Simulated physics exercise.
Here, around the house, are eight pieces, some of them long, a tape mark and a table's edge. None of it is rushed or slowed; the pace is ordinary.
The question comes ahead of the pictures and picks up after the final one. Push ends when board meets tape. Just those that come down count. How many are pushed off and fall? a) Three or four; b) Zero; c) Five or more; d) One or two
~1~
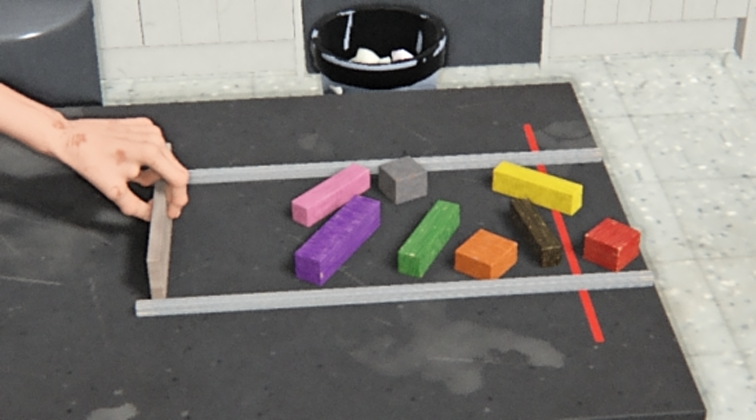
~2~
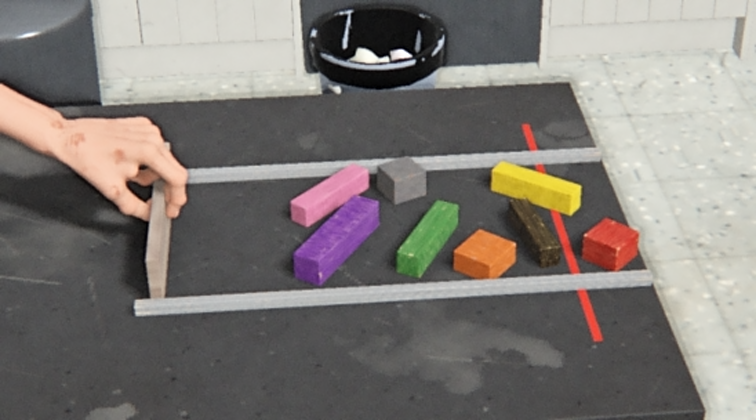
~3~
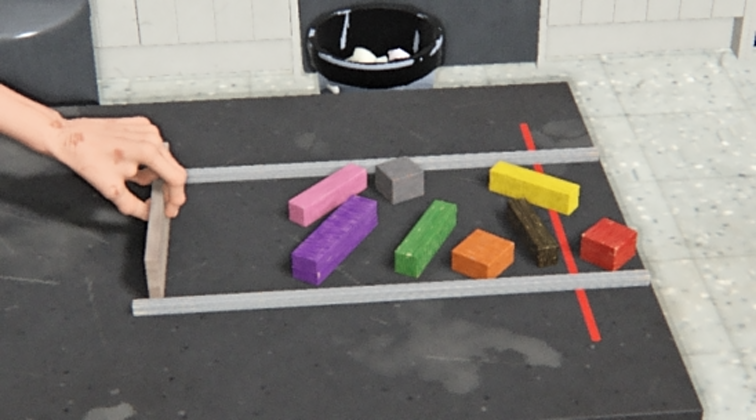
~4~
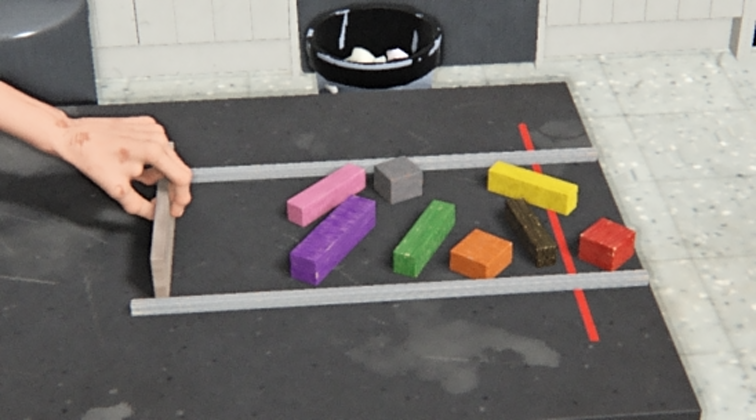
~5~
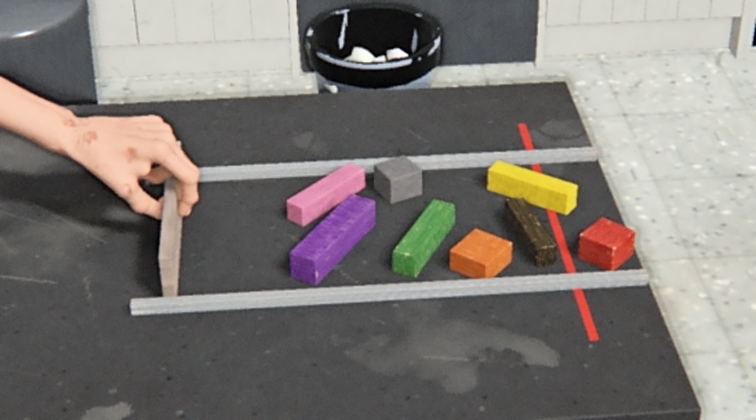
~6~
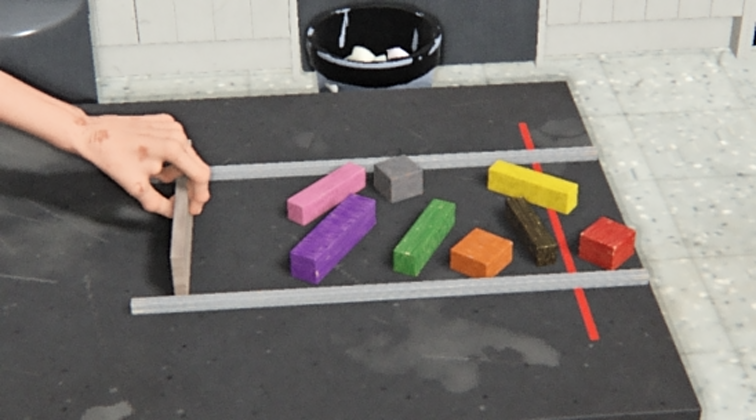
(a) Three or four.
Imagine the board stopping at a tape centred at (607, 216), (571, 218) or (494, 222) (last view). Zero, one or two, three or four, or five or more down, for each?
In order of the places: More than four; three or four; not one.
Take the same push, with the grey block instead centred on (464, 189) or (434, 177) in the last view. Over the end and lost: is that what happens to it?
Result per start: Still up; still up.
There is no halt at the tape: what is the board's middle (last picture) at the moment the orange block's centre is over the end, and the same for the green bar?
I'd say about (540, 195) for the first one and about (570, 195) for the second.
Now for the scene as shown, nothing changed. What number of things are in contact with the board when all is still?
Count: 2.
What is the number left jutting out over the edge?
It totals 1.
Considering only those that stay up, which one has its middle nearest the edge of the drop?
It's the green bar that ends up nearest.
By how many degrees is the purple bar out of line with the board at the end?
About 15 degrees.
A little later, none off yet; red block at rest near (607, 244); yellow bar at rest near (532, 187); black bar at rest near (530, 231).
Next, none off yet; red block shifted about its own width near (644, 247); yellow bar shifted a little near (585, 186); black bar shifted about its own width near (599, 214).
When it is over, the number that fall off is three or four; down, orange block, black bar, yellow bar and red block.
